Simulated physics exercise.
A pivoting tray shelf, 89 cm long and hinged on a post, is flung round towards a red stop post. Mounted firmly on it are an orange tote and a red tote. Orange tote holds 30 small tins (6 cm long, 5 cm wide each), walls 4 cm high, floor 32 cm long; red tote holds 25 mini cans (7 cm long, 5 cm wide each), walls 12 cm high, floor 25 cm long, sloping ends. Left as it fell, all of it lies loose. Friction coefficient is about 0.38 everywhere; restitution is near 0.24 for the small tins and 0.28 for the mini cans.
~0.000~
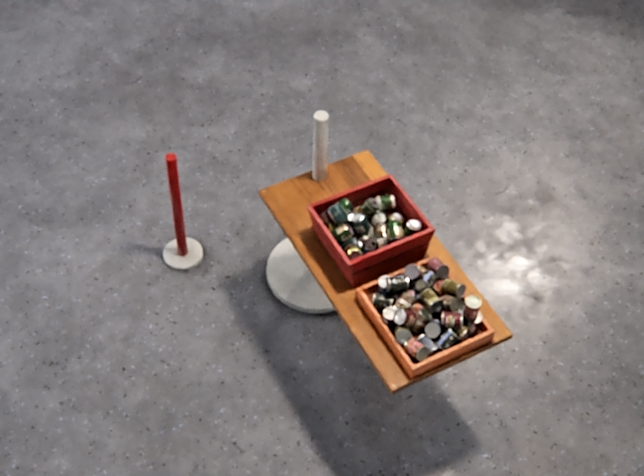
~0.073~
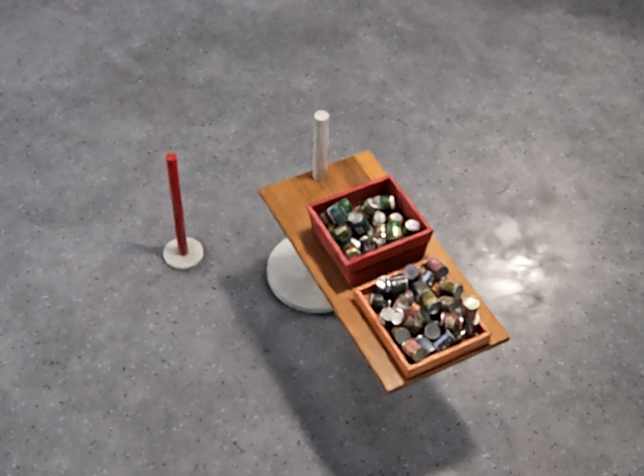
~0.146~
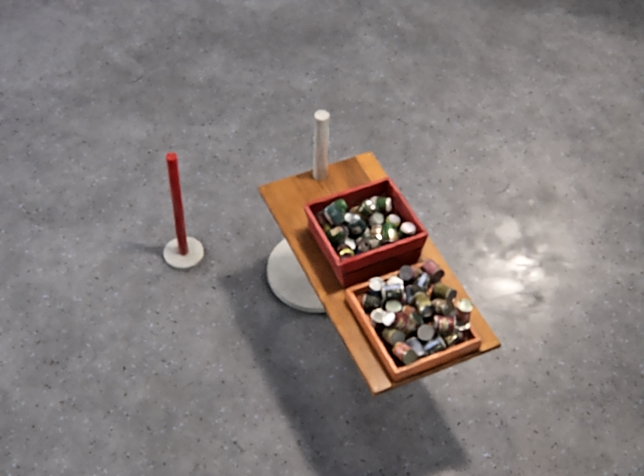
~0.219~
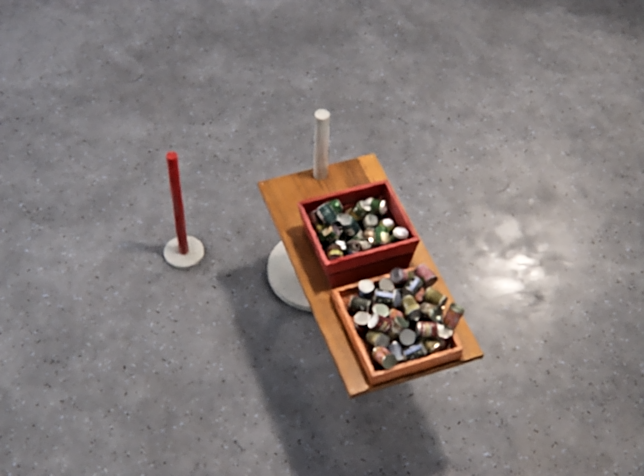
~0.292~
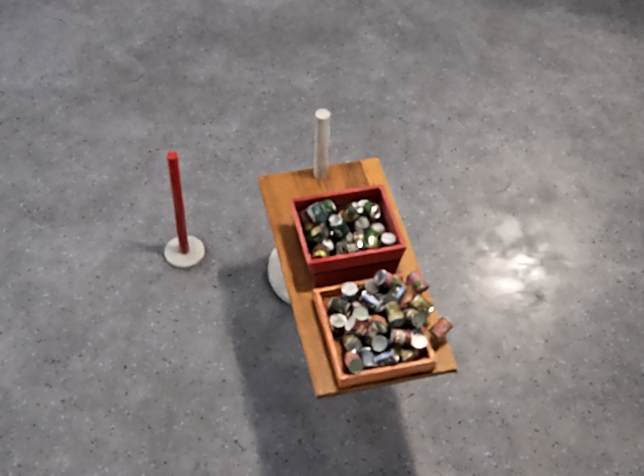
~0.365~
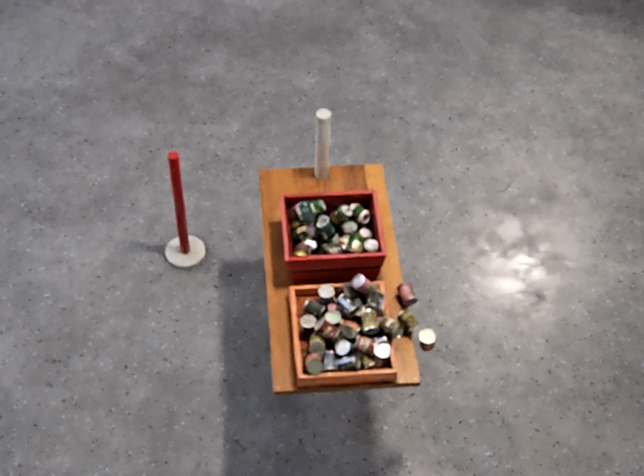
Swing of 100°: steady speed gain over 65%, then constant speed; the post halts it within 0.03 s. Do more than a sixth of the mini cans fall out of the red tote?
No.
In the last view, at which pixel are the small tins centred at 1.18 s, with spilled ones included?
Somewhere around pixel (120, 219).
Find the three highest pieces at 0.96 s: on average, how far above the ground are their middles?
Close to 70 cm up.
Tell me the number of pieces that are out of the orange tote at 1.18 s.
Estimate for the orange tote by then: Some 12 out.
After 0.76 s, the shelf hits the red post.
After 0.84 s, the orange tote is down by 10 of 30 and the red tote has all 25.
After 0.96 s, the orange tote is down by 10 of 30 and the red tote has all 25.
After 1.18 s, the orange tote is down by 11 of 30 and the red tote has all 25.
When it is over (at 1.62 s), the orange tote is down by 11 of 30 and the red tote has all 25. Asked share, 0 of 25, 0 per cent.
